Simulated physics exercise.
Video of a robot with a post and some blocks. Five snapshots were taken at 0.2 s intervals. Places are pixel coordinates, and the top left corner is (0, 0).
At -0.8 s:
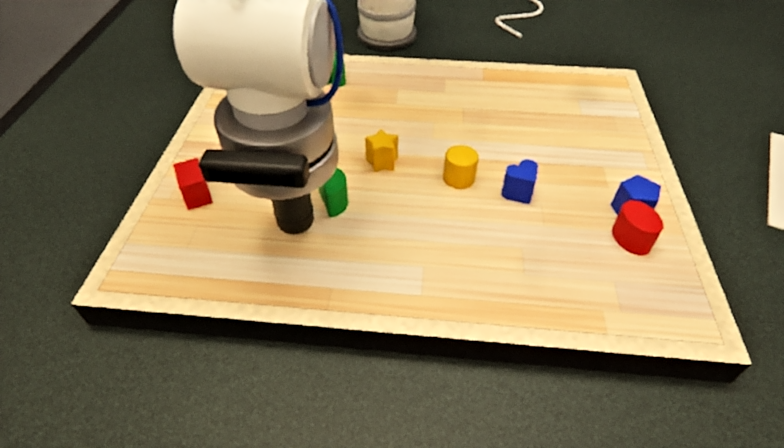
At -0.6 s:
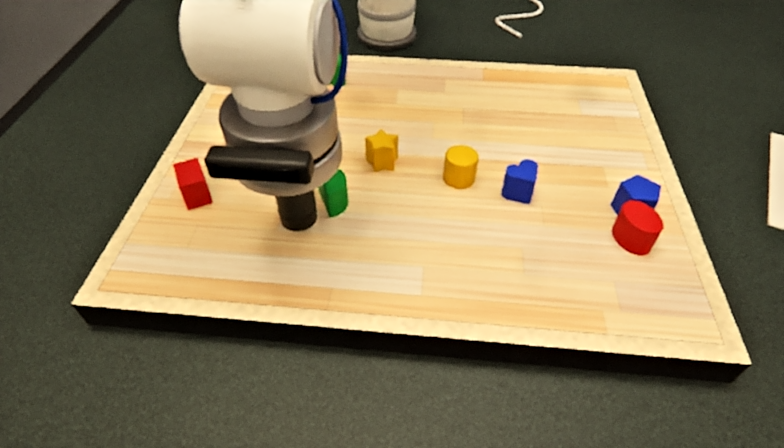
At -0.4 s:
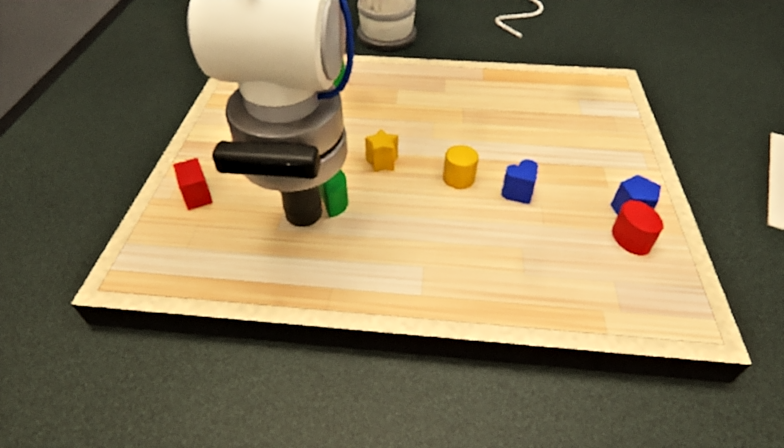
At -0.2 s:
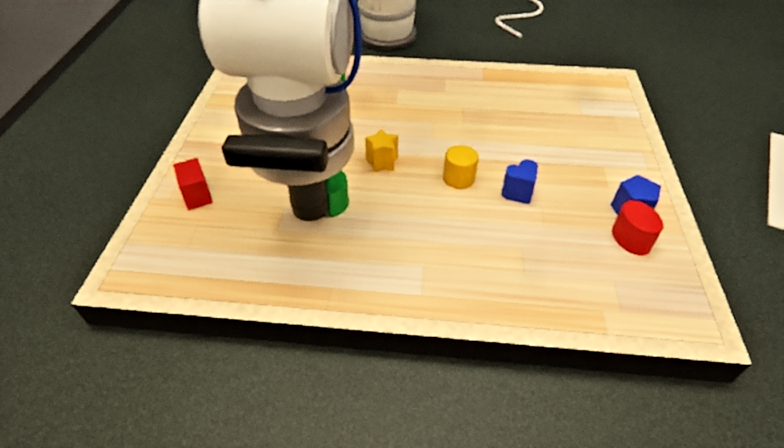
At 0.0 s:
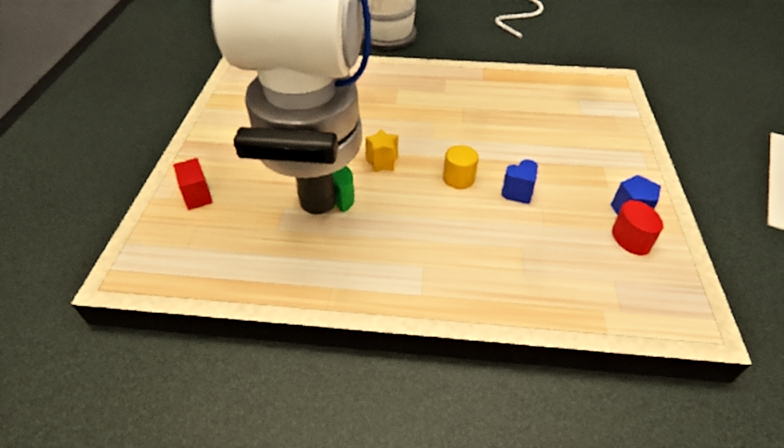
A robot arm moves its black post slightly right and away, nudging the green block rightward.
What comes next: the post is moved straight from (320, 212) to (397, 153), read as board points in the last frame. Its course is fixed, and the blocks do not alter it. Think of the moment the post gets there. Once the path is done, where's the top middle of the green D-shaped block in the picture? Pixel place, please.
The green D-shaped block ends near (410, 116).
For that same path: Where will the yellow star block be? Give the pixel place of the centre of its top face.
I'd place it at (425, 104), taking the centre of its top.
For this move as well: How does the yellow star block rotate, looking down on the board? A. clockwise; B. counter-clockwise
B.
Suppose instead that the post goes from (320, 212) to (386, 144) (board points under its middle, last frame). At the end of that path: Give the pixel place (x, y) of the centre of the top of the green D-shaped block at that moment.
The middle of the upper face of the green D-shaped block will lie at about (404, 109) in the picture.
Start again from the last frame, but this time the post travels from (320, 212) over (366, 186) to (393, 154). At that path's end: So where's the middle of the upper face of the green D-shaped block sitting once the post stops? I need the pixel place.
It is at (406, 116).
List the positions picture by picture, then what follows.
Lower end of the post (296, 222), tops of blocks, green D-shaped block partly hidden, yellow star block (382, 139), yellow circular block (462, 155), in the first frame.
Post (299, 219), blocks as before, in the second frame.
Post (304, 214), blocks as before, in the third frame.
Post (311, 209), blocks as before, in the fourth frame.
Post (318, 202), green D-shaped block (337, 173), yellow star block (382, 139), yellow circular block (462, 155), in the fifth frame.
The first path, step by step. One third of the way, post (347, 181); green D-shaped block (361, 152), turned 20° anticlockwise; yellow star block (384, 138).
Two thirds of the way, post (373, 161); green D-shaped block (388, 133), turned 15° anticlockwise; yellow star block (405, 122), turned 25° anticlockwise.
At the end, post (397, 143); green D-shaped block (410, 116), turned 20° anticlockwise; yellow star block (425, 104), turned 30° anticlockwise; yellow circular block not moved.
